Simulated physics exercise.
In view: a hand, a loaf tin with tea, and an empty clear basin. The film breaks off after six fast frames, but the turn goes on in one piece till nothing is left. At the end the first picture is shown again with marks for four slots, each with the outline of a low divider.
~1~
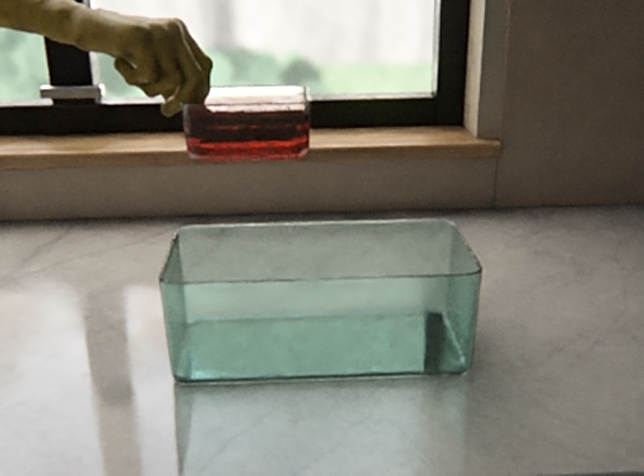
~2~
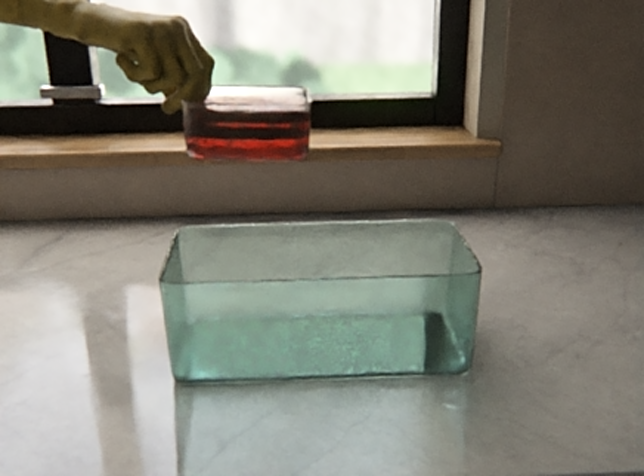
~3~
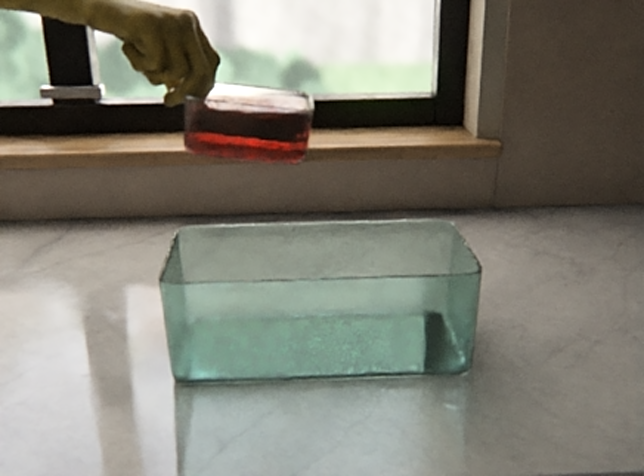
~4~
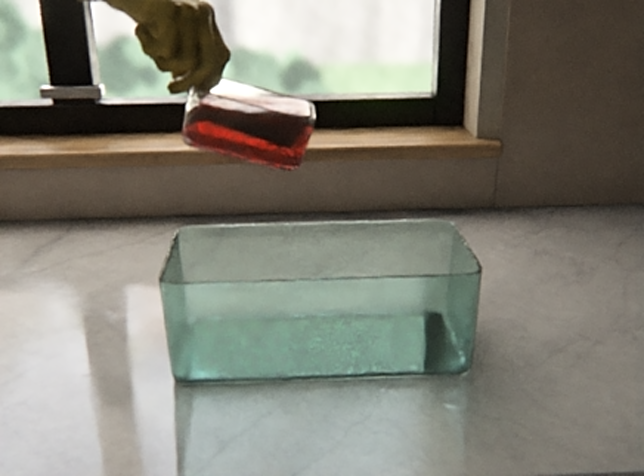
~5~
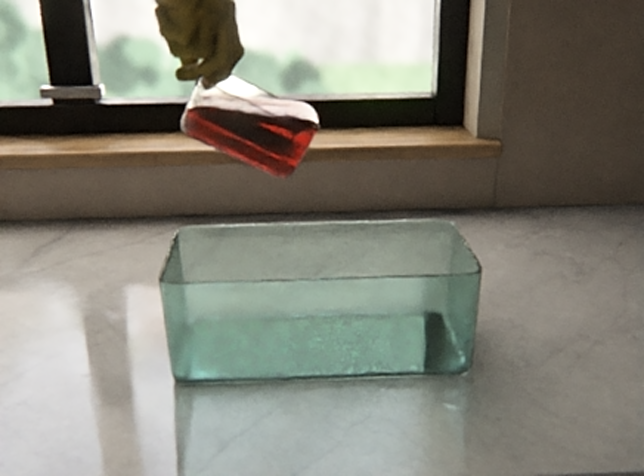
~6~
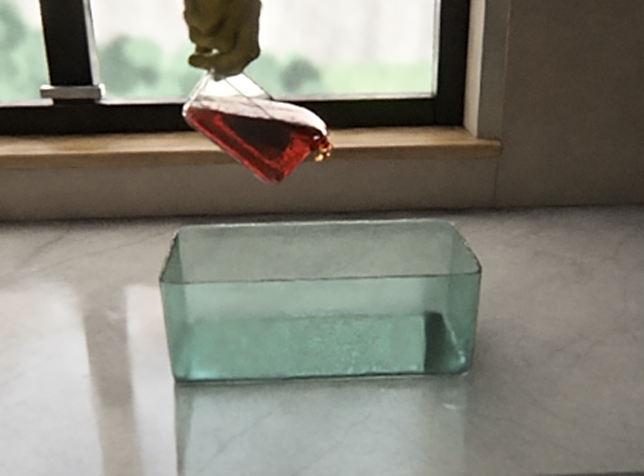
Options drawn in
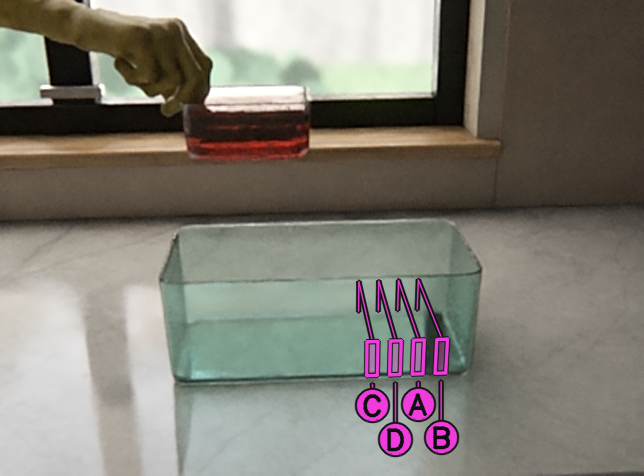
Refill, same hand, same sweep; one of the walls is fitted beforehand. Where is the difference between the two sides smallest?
C works best here.
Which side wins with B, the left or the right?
More ends on the left.
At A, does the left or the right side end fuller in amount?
More ends on the left.
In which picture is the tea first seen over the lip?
Picture 5.
On the marked copy, A at (418, 382); B at (441, 381); C at (372, 383); D at (395, 383).
Choosing A, about 90 % ends left of the wall and 7 % right of it; 3 % is lost outside.
Choosing B, about 91 % ends left of the wall and 7 % right of it.
Choosing C, about 51 % ends left of the wall and 48 % right of it.
Choosing D, about 83 % ends left of the wall and 12 % right of it; 5 % is lost outside.
